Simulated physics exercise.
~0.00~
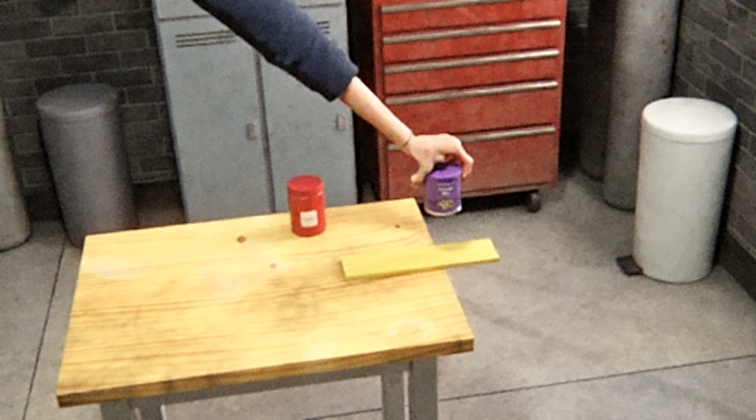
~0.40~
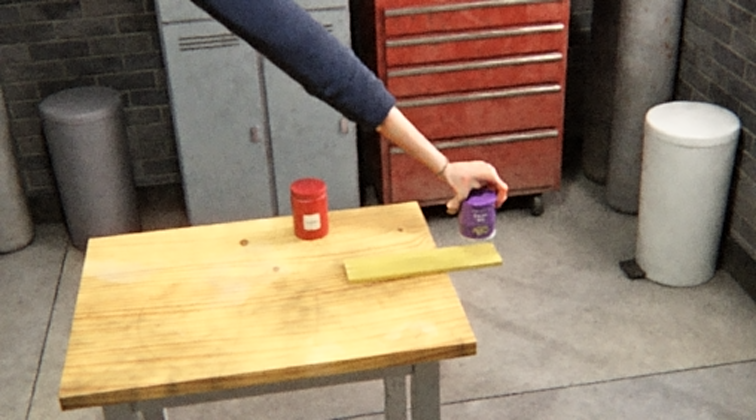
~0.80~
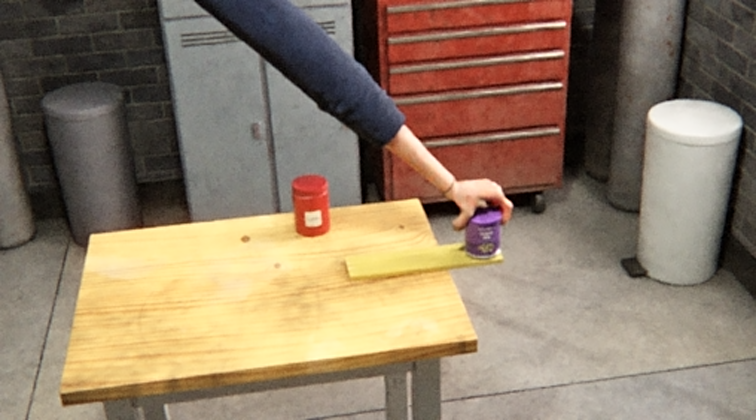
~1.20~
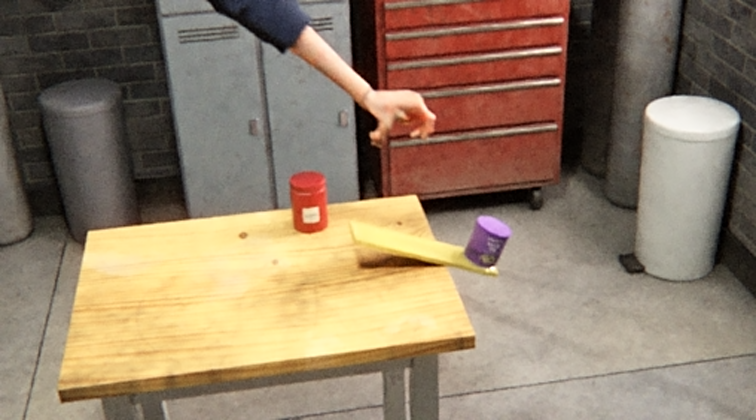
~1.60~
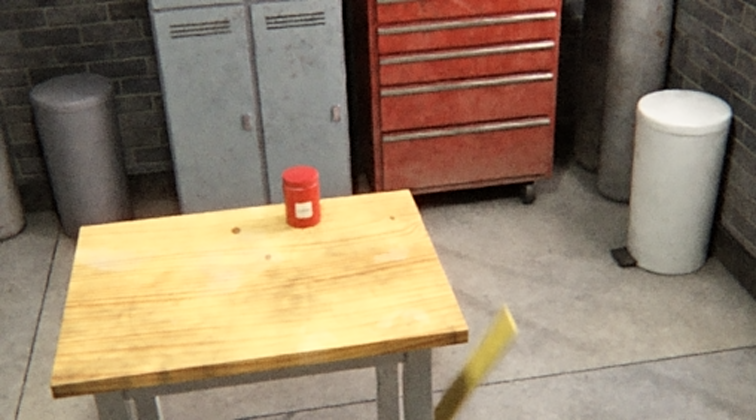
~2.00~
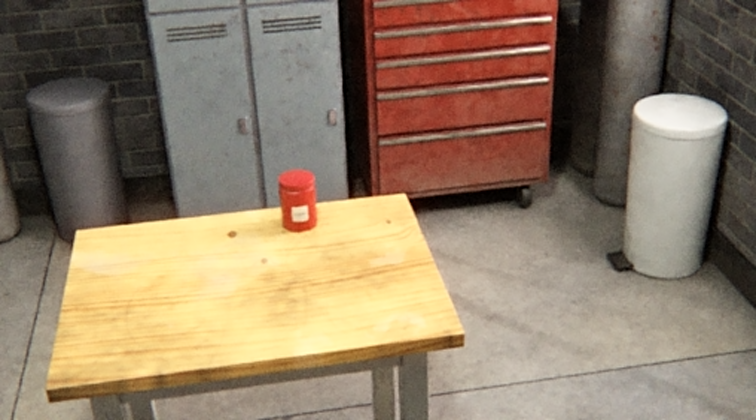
At first, a hand holds a purple tin near a yellow plank that sticks out over the right end of a wooden table, while a red jar stands toward the back. The hand moves the tin right and lowers it onto the plank's overhanging end. As the hand lets go and draws back, the plank tilts, its outer end dipping with the tin on it. The plank then tumbles off the table's edge, and the tin is gone from view. Finally, the plank drops out of sight too, leaving only the red jar standing on the table.
